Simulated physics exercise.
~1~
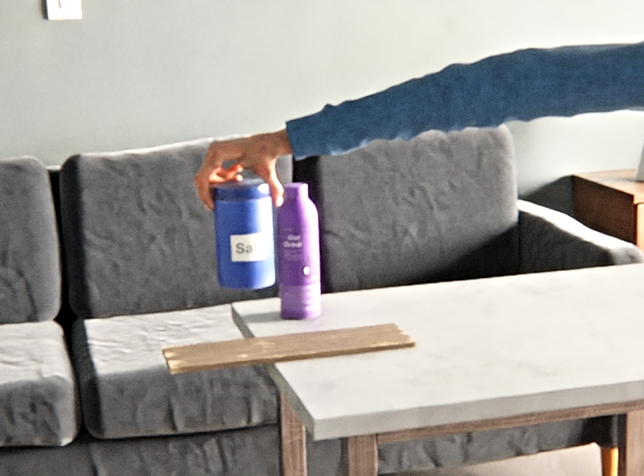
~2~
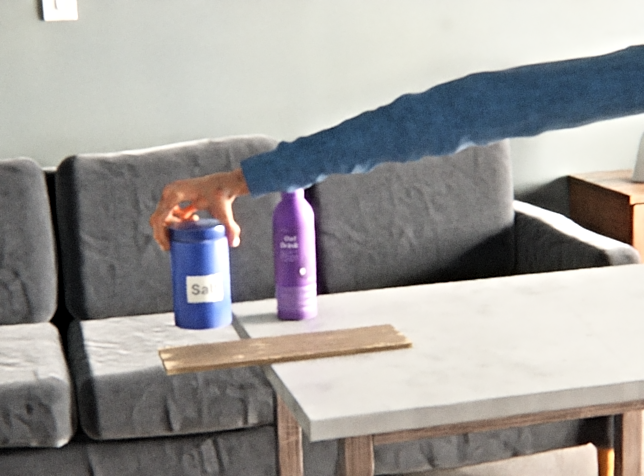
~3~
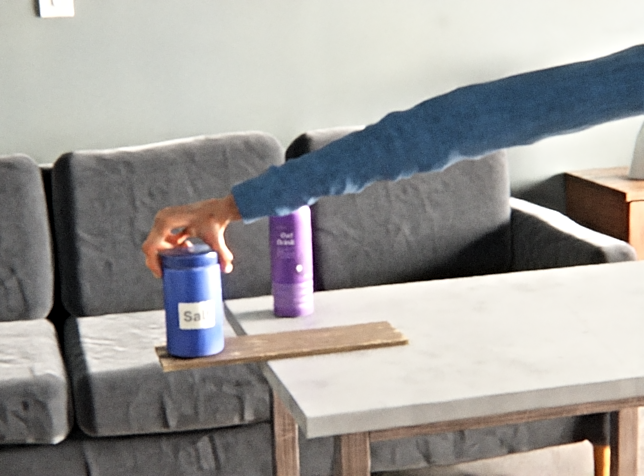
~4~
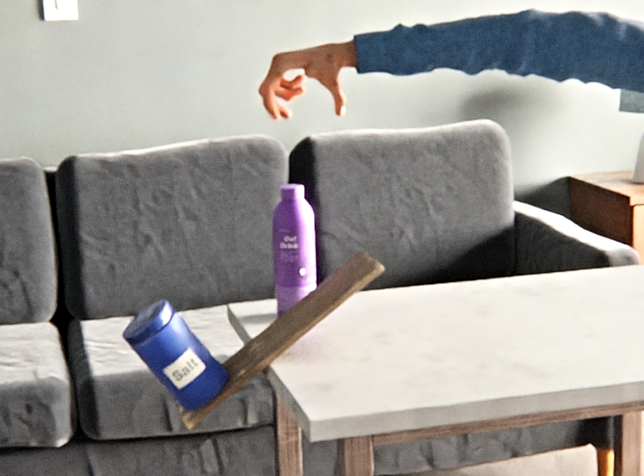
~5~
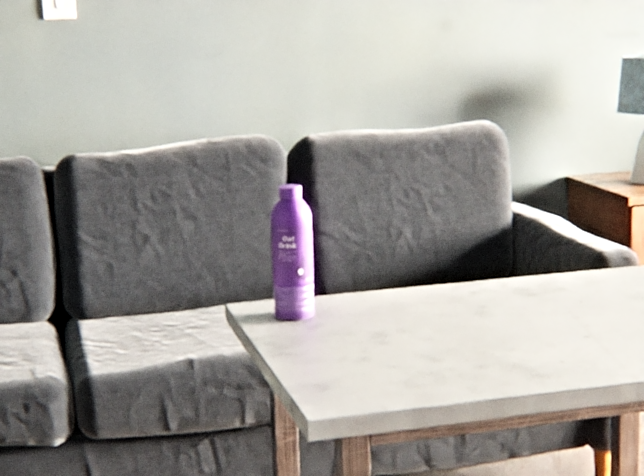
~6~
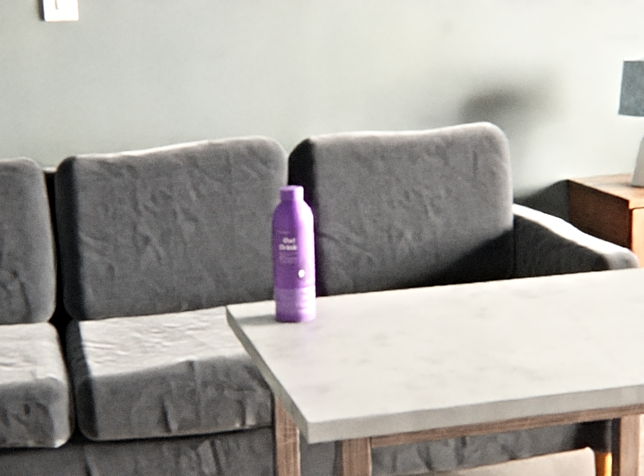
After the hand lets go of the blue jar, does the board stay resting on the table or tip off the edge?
The board tips off the edge of the table, and the blue jar goes down with it.
In a living room with a grey sofa against a pale wall, a slightly swaying camera looks across a pale-topped table. A brown board juts out past the table's left edge, and a purple bottle stands near that corner. A hand in a blue sleeve reaches in from the right, carries a blue jar left and down, and sets it upright on the board's overhanging end. Once the hand lets go and draws back, the board tips steeply and the jar leans with it. Both drop out of sight, leaving the purple bottle still standing on the table.
